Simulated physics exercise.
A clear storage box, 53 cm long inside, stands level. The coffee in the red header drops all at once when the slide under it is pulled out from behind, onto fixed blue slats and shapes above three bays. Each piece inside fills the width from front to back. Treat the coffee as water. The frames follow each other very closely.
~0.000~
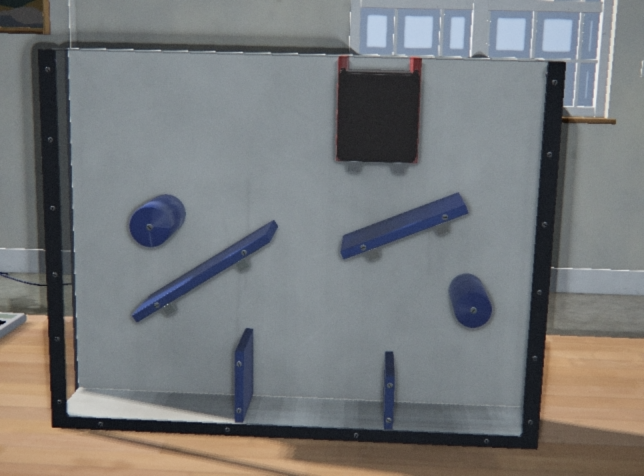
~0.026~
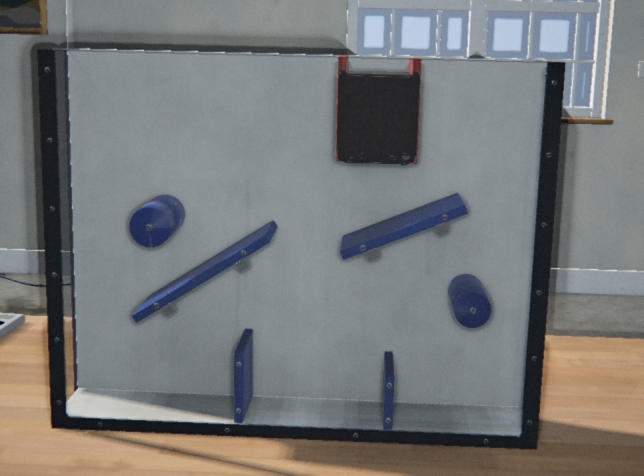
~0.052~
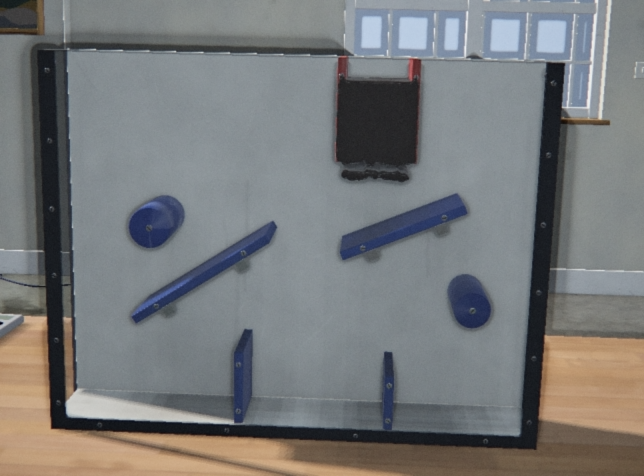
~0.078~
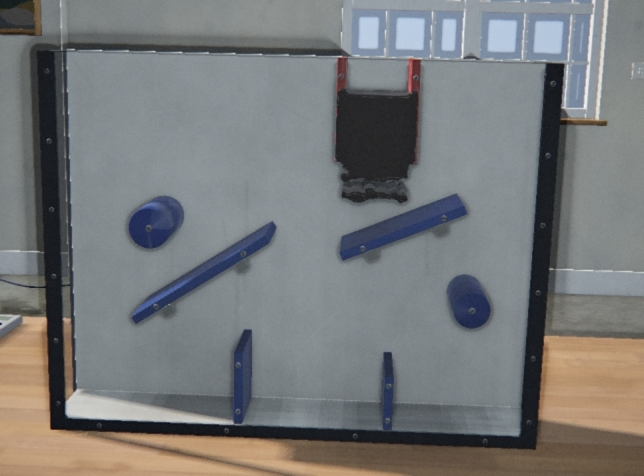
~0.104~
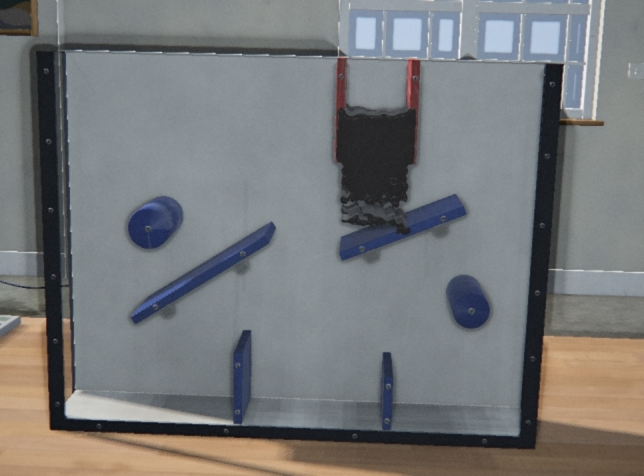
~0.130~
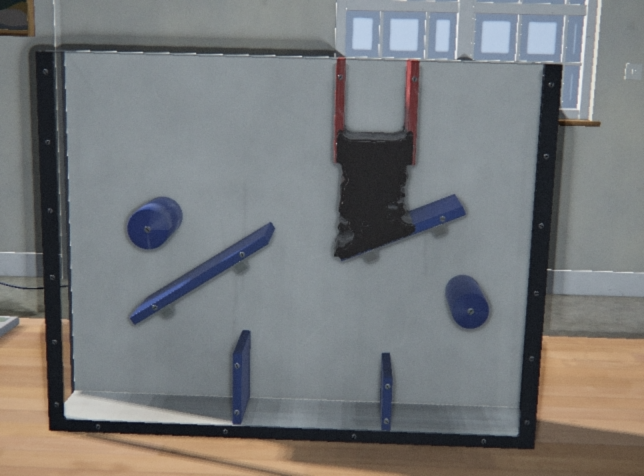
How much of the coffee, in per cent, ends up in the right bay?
Roughly 15 per cent ends in the right bay.
After 0.24 s 89 per cent has yet to come down; below, left 8, middle 2, right 0.
After 0.39 s 38 per cent has yet to come down; below, left 32, middle 27, right 3.
After 0.76 s 7 per cent has yet to come down; below, left 32, middle 46, right 15.
In the end the left bay holds 37, the middle 48 and the right 15 per cent.
